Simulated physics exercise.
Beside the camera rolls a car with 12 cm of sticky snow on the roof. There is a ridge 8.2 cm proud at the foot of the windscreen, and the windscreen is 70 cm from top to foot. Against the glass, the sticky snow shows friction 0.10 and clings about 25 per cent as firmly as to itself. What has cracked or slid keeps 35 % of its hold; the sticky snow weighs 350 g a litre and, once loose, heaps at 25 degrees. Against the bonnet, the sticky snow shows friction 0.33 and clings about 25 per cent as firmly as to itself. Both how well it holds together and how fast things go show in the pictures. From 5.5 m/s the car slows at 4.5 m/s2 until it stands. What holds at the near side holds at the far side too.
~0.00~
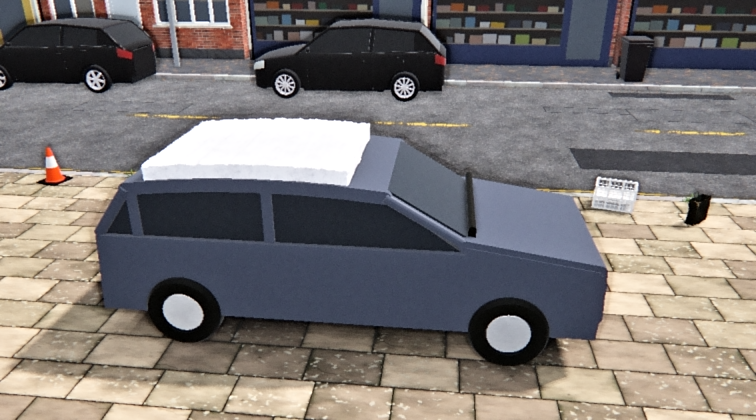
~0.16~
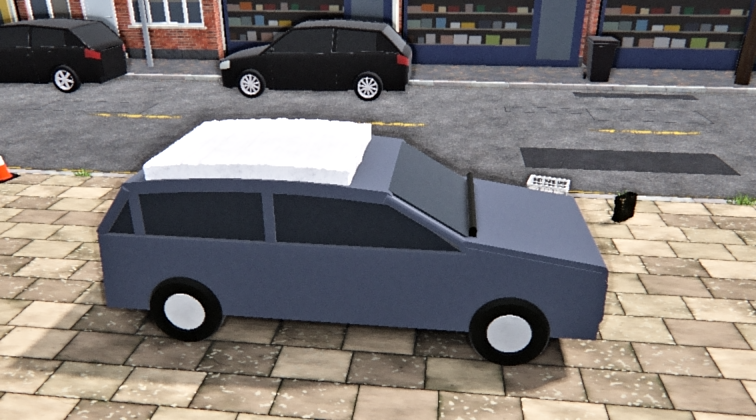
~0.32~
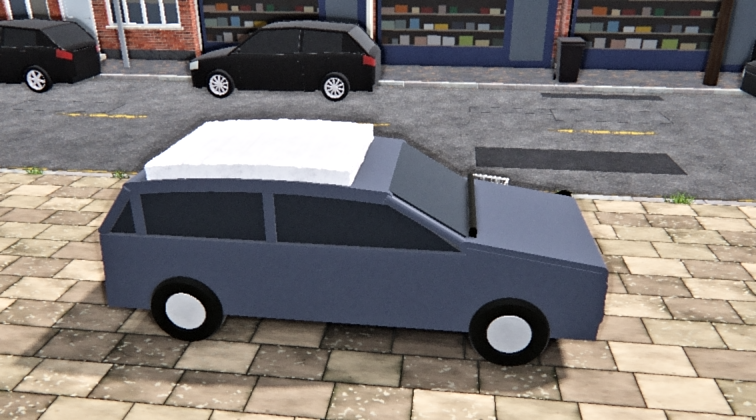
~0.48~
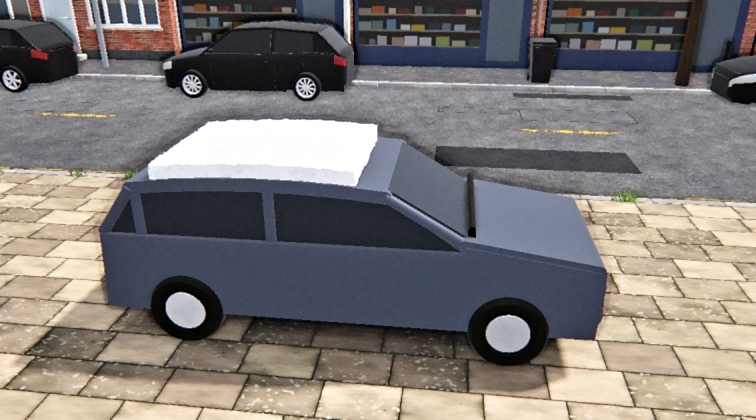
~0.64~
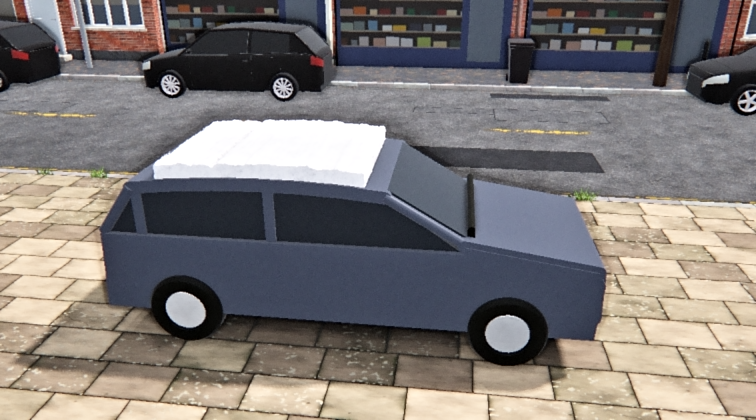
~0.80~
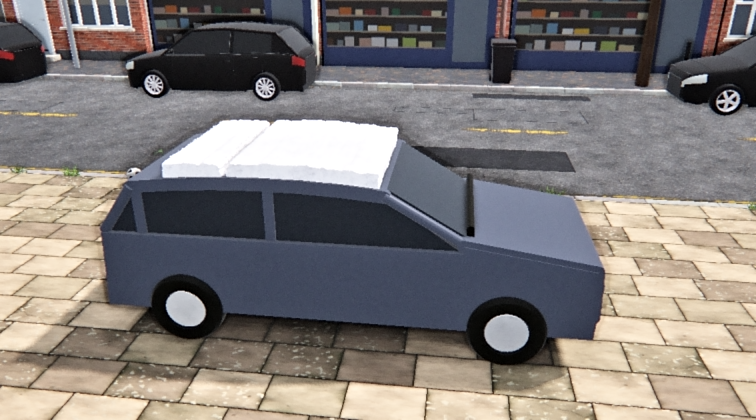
A slab of white snow on the roof of a blue-grey car slides slowly forward toward the windscreen and cracks across near its rear, while the car rolls right along the paving past parked black cars and shopfronts.
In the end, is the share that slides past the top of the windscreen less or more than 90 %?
I'd say the share ends up not reaching 90 %.
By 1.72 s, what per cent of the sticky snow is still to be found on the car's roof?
I'd say close to 30 in a hundred.
By 1.22 s, 69 % of the snow is on the roof, 30 % on the glass, 1 % on the bonnet and none has gone off the nose.
By 1.72 s, 28 % of the snow is on the roof, 30 % on the glass, 42 % on the bonnet and 1 % has gone off the nose.
By 2.22 s, 28 % of the snow is on the roof, 17 % on the glass, 50 % on the bonnet and 5 % has gone off the nose.
By 2.72 s, 28 % of the snow is on the roof, 17 % on the glass, 42 % on the bonnet and 13 % has gone off the nose.
By 2.90 s, at the end, 28 % of the snow is on the roof, 17 % on the glass, 42 % on the bonnet and 13 % has gone off the nose.
